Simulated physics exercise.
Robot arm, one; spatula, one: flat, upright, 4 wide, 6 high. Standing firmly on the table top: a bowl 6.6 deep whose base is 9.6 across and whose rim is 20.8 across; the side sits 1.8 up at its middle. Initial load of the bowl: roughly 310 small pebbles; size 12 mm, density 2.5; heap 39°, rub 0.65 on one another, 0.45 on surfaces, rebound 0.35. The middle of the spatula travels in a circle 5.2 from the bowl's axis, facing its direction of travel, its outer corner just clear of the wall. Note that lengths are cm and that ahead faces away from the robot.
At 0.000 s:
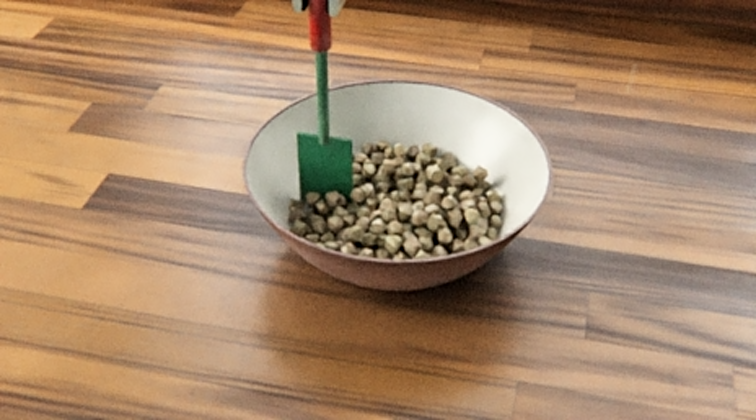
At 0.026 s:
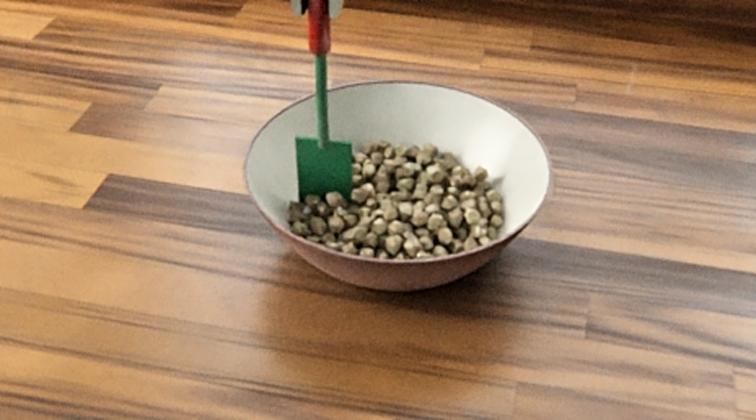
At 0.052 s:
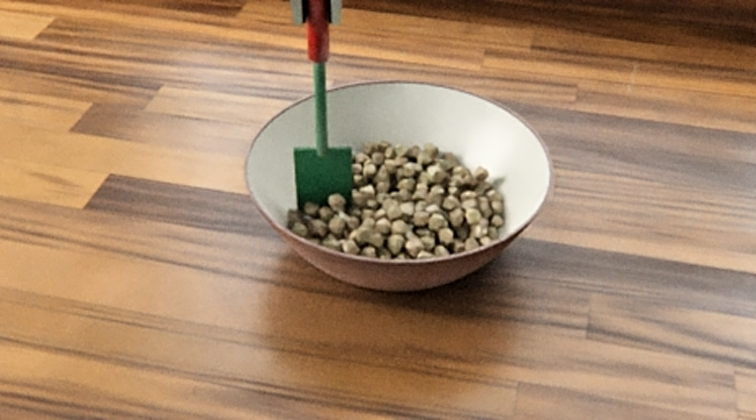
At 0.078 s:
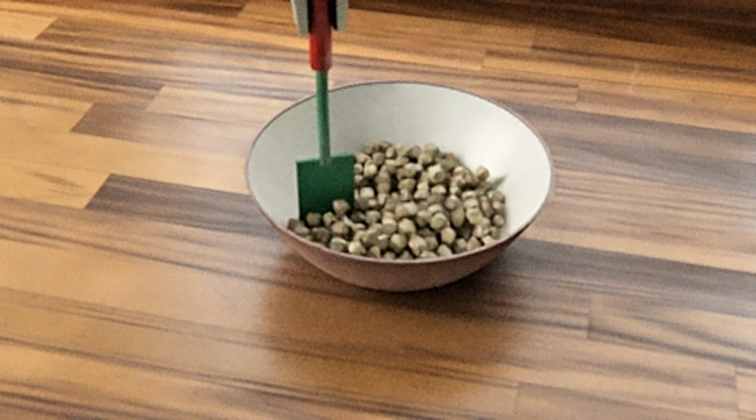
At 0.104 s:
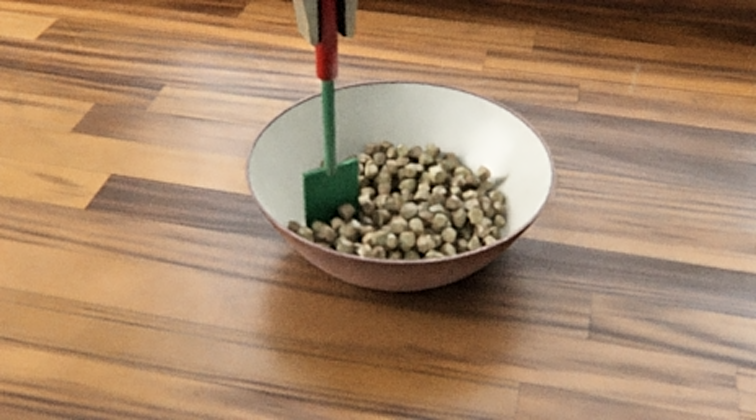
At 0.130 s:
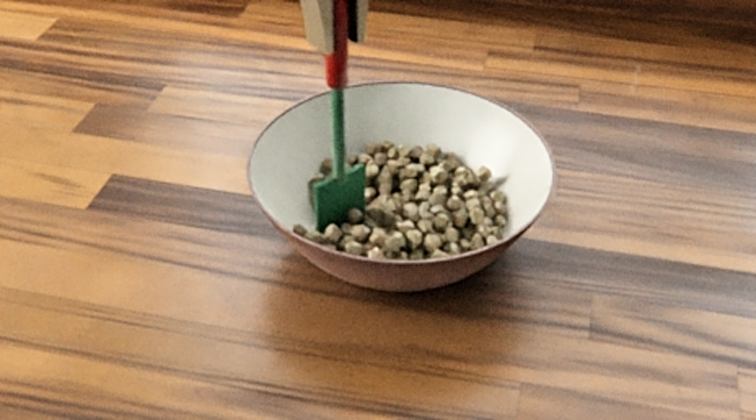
A white bowl with a reddish-brown outside, partly filled with small greyish-tan pebbles, stands on a striped brown wooden table top, seen from above at an angle. A green spatula with a red upper handle, held by a partly visible robot arm, reaches into the bowl's left side. The spatula slides slowly toward the viewer and slightly right, turning and nudging nearby pebbles, while the bowl and camera stay still.
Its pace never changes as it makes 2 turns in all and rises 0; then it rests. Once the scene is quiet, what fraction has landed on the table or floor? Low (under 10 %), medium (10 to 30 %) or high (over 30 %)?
Medium - 10 to 30 %.
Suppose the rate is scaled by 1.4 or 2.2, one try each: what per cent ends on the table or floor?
Around 30 percent on the first try and 50 percent on the second.
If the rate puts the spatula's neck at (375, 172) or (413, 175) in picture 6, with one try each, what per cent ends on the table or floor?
It comes to close to 30 per cent and close to 50 per cent.
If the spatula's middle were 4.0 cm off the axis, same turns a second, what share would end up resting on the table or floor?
It would come to about 10 per cent.
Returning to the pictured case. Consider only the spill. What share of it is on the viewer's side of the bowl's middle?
About 40 per cent.
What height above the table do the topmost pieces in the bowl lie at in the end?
It reaches some 7.0 cm above the table.
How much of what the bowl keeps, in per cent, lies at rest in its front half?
Around 65 per cent of what the bowl keeps.
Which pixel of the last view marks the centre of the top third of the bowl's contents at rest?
Near (318, 220).
After 0.69 s, 315° round, highest piece 9 above the table; 301 in the bowl, 6 on the table or floor, 4 in flight or on the tool.
After 1.26 s, 219° round, highest piece 8 above the table; 270 in the bowl, 33 on the table or floor, 8 in flight or on the tool.
After 1.74 s, 0° round, highest piece 7 above the table; 247 in the bowl, 64 on the table or floor.
After 2.44 s, 0° round, highest piece 7 above the table; 247 in the bowl, 64 on the table or floor.
In the end, 247 in the bowl, 64 on the table or floor. That is 21 % on the table or floor.
